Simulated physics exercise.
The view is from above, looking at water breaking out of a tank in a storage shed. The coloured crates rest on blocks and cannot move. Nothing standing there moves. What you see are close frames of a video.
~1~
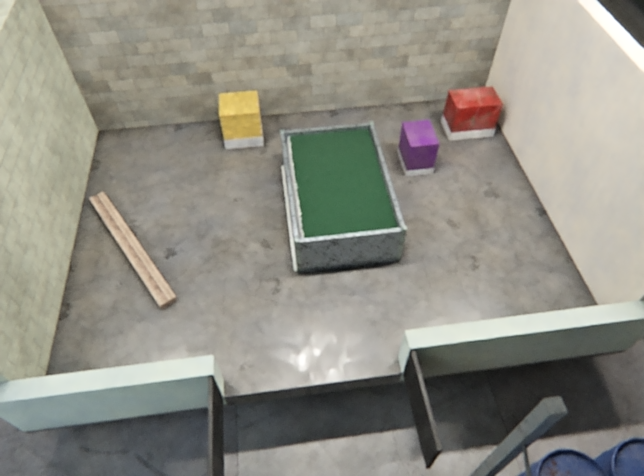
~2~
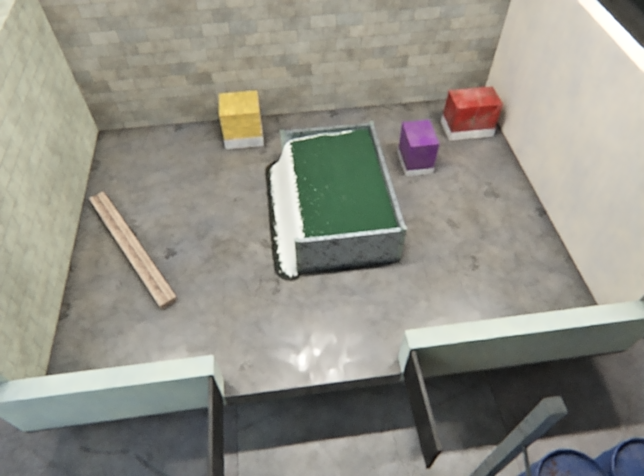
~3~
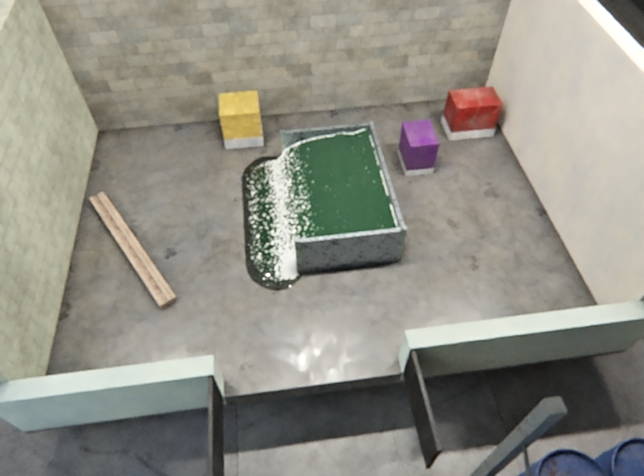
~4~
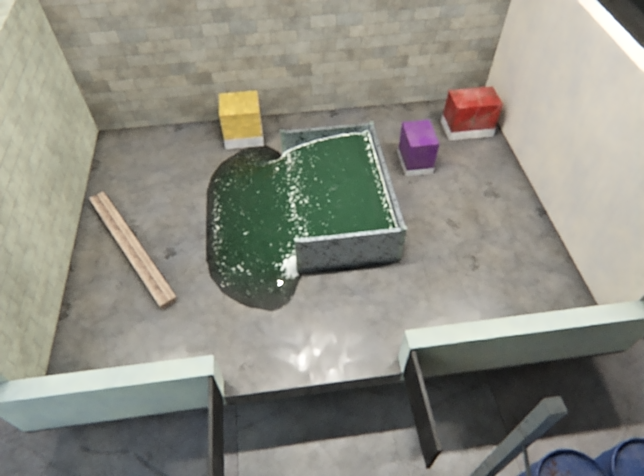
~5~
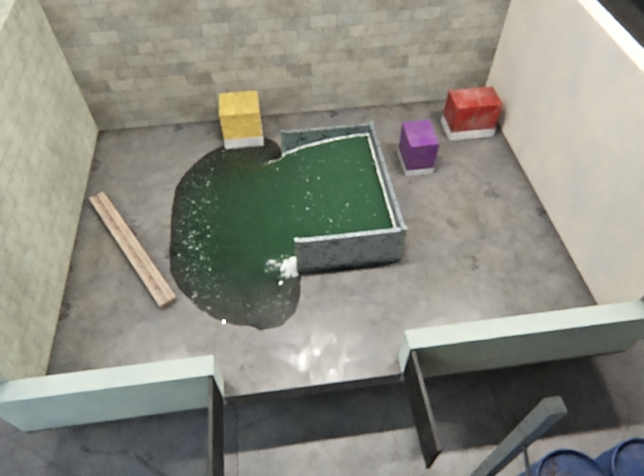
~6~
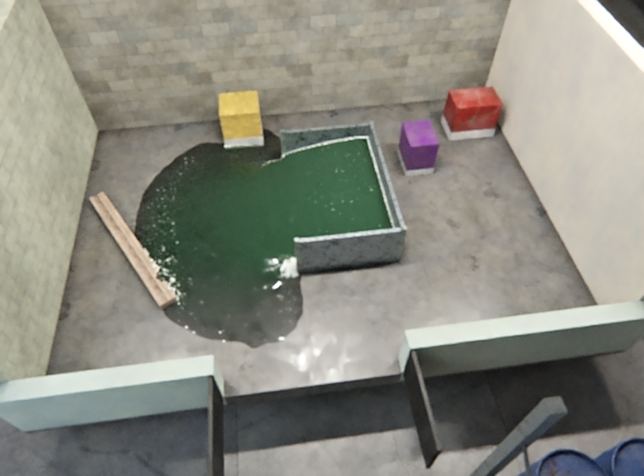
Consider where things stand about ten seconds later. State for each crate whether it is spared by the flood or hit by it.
The yellow crate is hit; the red crate is spared; the purple crate is spared.
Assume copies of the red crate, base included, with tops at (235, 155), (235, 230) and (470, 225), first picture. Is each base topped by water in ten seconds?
So, in the order given: Flooded, flooded, untouched.
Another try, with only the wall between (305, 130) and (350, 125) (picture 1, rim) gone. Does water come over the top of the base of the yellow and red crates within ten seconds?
As I see it, the yellow crate gets reached, and the red crate gets reached.
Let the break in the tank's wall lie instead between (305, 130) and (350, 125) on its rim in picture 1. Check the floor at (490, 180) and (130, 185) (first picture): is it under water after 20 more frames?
First spot swamped, second spot swamped.
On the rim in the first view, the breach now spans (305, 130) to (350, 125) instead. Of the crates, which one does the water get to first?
Answer: The one in yellow.
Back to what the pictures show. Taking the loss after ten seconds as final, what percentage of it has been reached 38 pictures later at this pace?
Near 35 in a hundred.
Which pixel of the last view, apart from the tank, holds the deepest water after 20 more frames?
Look close to (223, 133).
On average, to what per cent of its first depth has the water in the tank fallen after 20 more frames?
Somewhere near 12 %, give or take.
A moment on, water covers 40 % of the floor; the yellow crate water round its plinth, the red crate not reached, the purple crate not reached.
Next, water covers 45 % of the floor; the yellow crate water round its plinth, the red crate not reached, the purple crate not reached.
Then, water covers 45 % of the floor; the yellow crate water round its plinth, the red crate not reached, the purple crate not reached.
Later, water covers 75 % of the floor; the yellow crate water round its plinth, the red crate water round its plinth, the purple crate water round its plinth.
In the end, water covers 90 % of the floor; the yellow crate was topped, the red crate stayed above the water, the purple crate stayed above the water.
